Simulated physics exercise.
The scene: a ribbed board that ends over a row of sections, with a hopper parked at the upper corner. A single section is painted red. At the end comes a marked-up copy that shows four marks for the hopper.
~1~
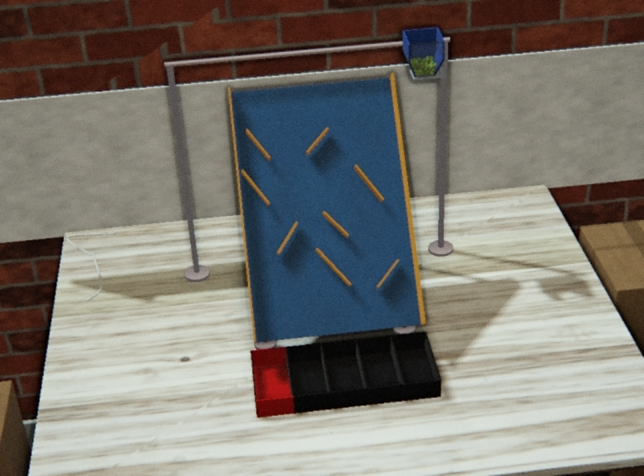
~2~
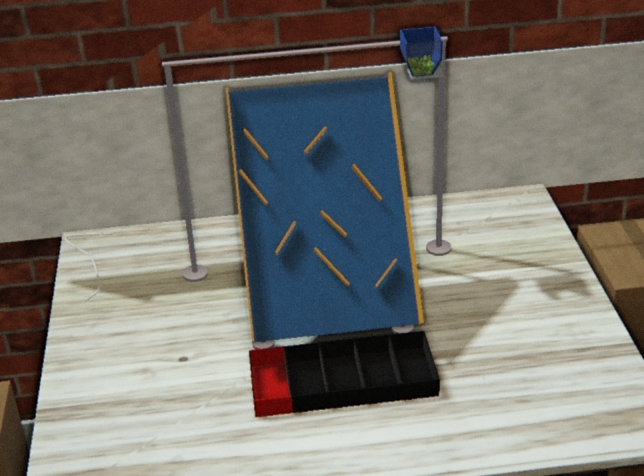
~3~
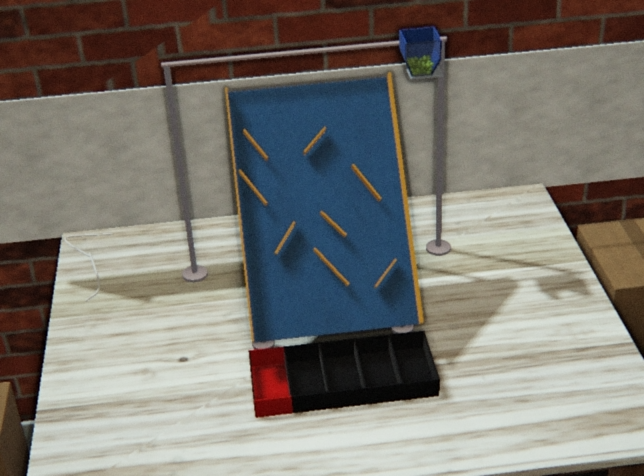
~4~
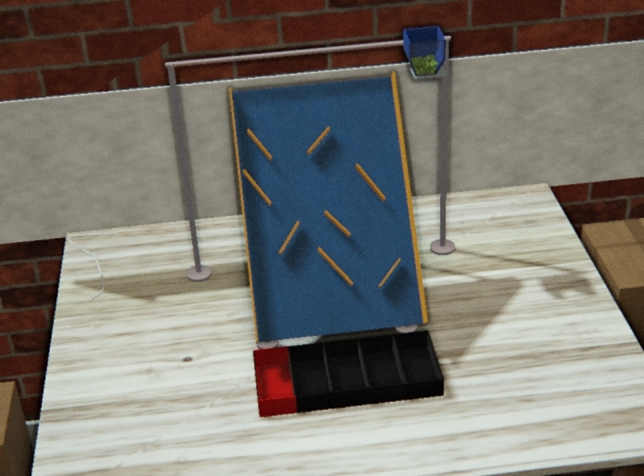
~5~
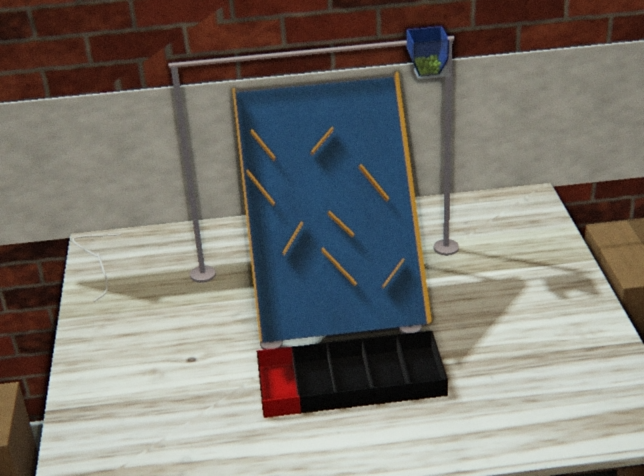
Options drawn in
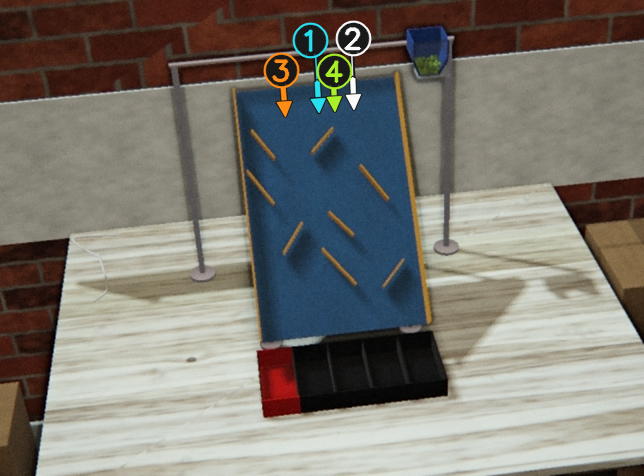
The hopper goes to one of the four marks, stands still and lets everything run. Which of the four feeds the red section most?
1 is best.
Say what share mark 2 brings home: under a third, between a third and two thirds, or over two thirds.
Mark 2 gives under a third.
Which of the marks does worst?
2.
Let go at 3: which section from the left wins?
It is the first one.
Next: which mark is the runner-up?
That is mark 3.
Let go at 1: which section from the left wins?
The first.
On the marked copy, mark 1 meets the board at (318, 107); mark 2 meets the board at (353, 104); mark 3 meets the board at (284, 111); mark 4 meets the board at (334, 106).
For mark 1, most in the red section, about a quarter in other sections, a stray few outside the box.
For mark 2, a stray few in the red section, nearly all in other sections.
For mark 3, about half in the red section, about half in other sections, a stray few outside the box.
For mark 4, about a third in the red section, about two thirds in other sections.
